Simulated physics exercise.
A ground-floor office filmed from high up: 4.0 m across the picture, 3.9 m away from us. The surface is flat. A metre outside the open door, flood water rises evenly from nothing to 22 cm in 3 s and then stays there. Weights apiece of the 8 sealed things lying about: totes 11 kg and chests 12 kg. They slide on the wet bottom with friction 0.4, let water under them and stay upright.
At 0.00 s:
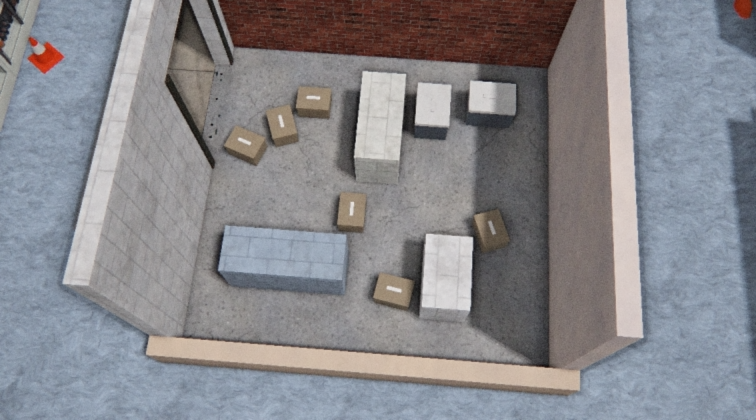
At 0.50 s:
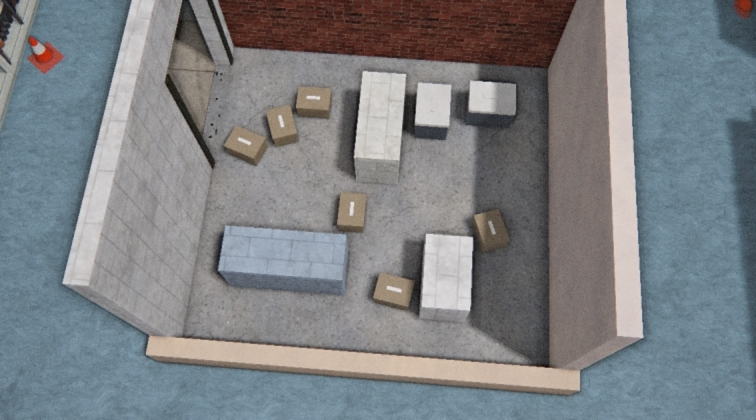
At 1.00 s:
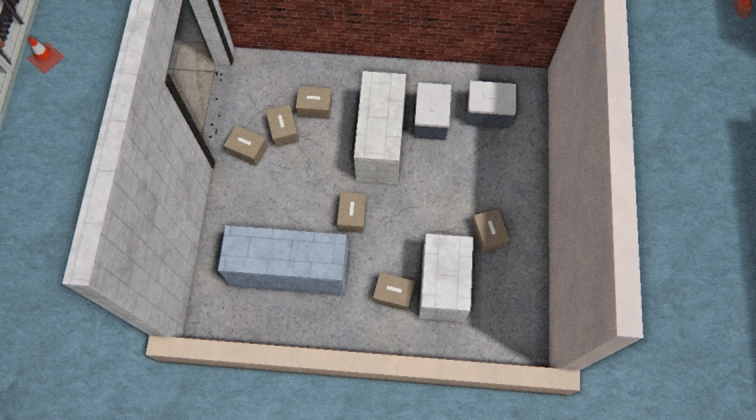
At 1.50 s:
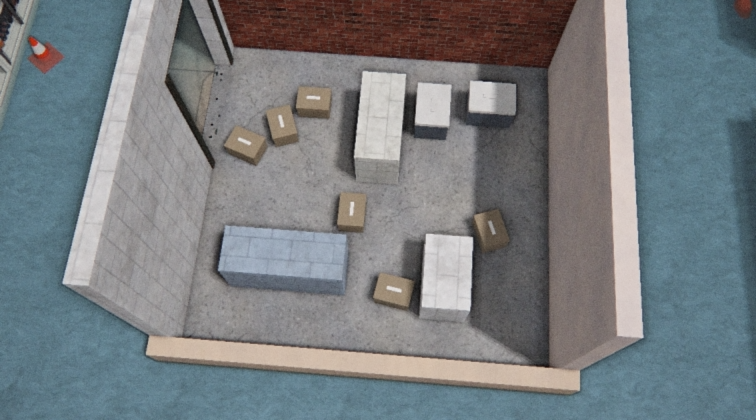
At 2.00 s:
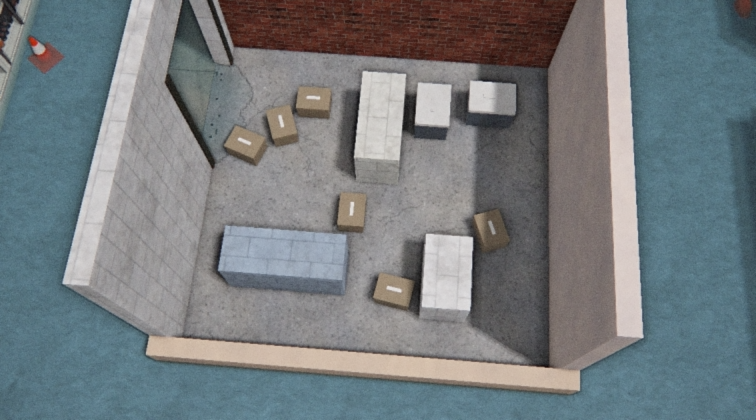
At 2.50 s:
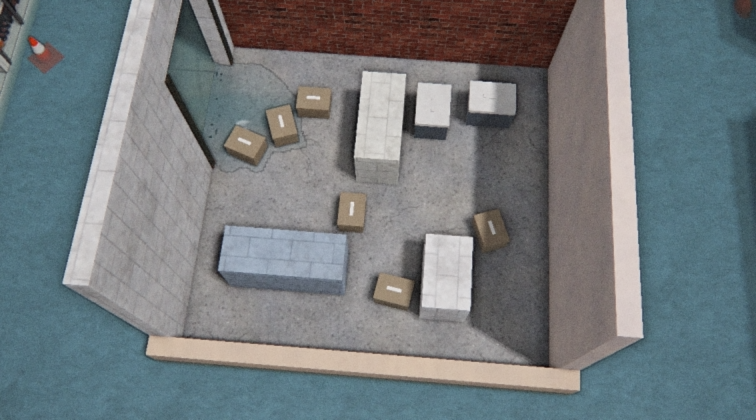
At the start, brown boxes and pale blocks stand on the dry grey floor of a walled room seen from above. The ground outside turns blue-green with water, which then seeps through the open doorway at upper left and spreads around the nearest boxes, while nothing in the room shifts.
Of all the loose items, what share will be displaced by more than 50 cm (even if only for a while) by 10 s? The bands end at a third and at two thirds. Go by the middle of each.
Share: At least two thirds.
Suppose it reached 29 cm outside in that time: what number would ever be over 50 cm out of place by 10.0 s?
Then 7.
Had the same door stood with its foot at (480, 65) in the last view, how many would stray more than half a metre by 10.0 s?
Then 3.
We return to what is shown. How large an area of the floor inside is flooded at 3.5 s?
Some 3.0 m2.
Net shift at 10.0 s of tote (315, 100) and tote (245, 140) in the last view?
In turn: 300 cm, 60 cm.
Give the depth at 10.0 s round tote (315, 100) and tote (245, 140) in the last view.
Roughly 12 and 9 cm.
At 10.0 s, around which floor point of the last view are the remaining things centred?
Around (420, 233).
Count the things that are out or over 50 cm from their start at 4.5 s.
I count 2.
After 3.5 s 1 of 8 are over 50 cm from their spots; 0 afloat.
After 4.5 s 2 of 8 are over 50 cm from their spots; 0 afloat.
After 7.0 s 5 of 8 are over 50 cm from their spots; 0 afloat.
After 10.0 s 7 of 8 are over 50 cm from their spots, and 7 have been at some point; 6 afloat.
